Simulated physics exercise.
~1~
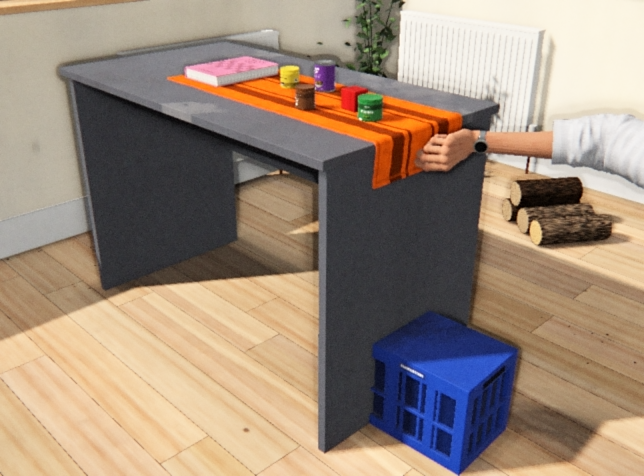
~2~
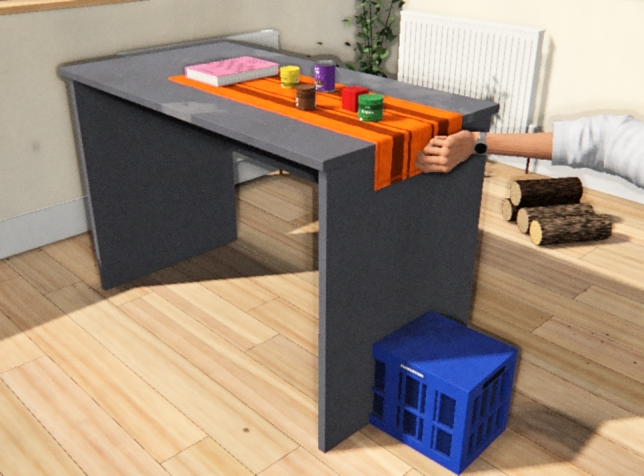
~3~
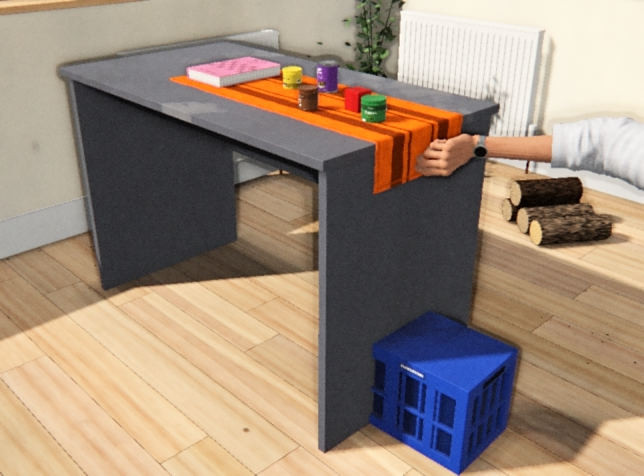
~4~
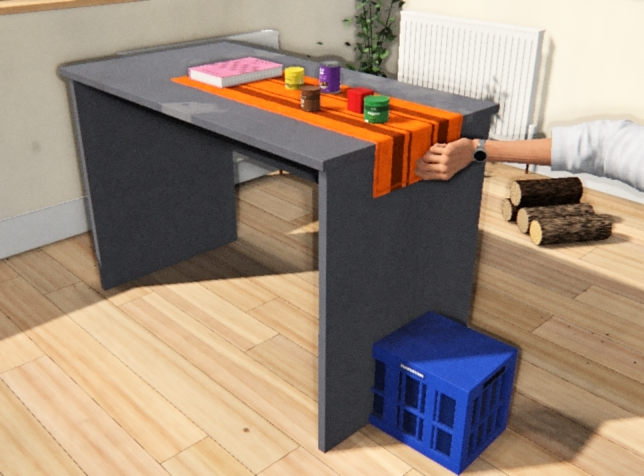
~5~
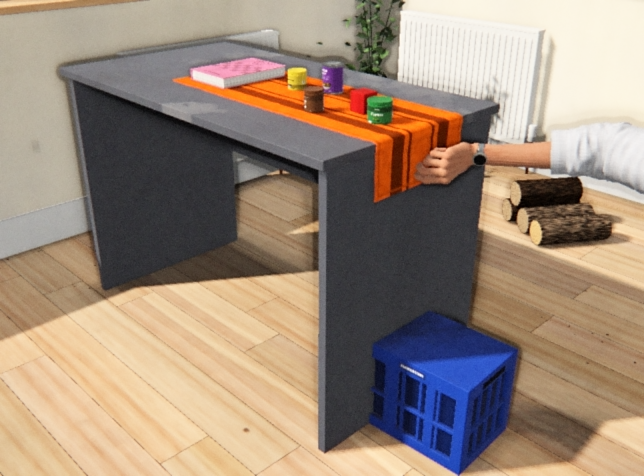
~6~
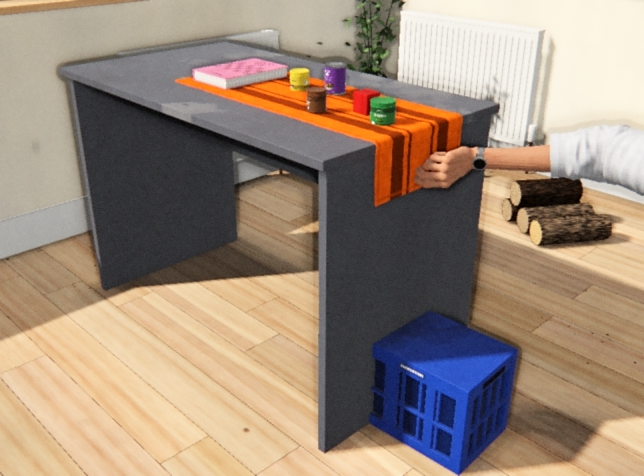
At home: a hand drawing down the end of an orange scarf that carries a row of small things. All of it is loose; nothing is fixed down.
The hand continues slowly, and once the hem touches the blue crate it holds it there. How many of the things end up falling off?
The number that drops will be four.
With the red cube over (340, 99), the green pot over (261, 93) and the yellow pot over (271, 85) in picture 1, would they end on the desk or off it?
You'd see the red cube go down, the green pot hang on and the yellow pot hang on.
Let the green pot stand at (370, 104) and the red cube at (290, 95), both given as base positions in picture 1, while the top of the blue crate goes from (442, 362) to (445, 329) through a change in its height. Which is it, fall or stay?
In the end the green pot is no longer on top and the red cube is still on top.
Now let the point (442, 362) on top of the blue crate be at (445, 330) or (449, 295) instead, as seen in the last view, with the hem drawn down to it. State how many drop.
Numbers: 3; 2.
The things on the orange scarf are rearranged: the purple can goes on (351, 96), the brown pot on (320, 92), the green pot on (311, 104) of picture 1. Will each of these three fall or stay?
Record - purple can lost; brown pot lost; green pot lost.
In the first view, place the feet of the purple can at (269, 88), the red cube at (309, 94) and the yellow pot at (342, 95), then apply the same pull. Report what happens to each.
Final state: The purple can is still in place, the red cube is no longer up, the yellow pot is no longer up.
Soon after, hem near (415, 265); green pot and red cube gone.
Then, hem near (413, 314); green pot, red cube and brown pot gone.
At rest, hem on the crate; green pot, red cube, brown pot and purple can gone. It carries off four.
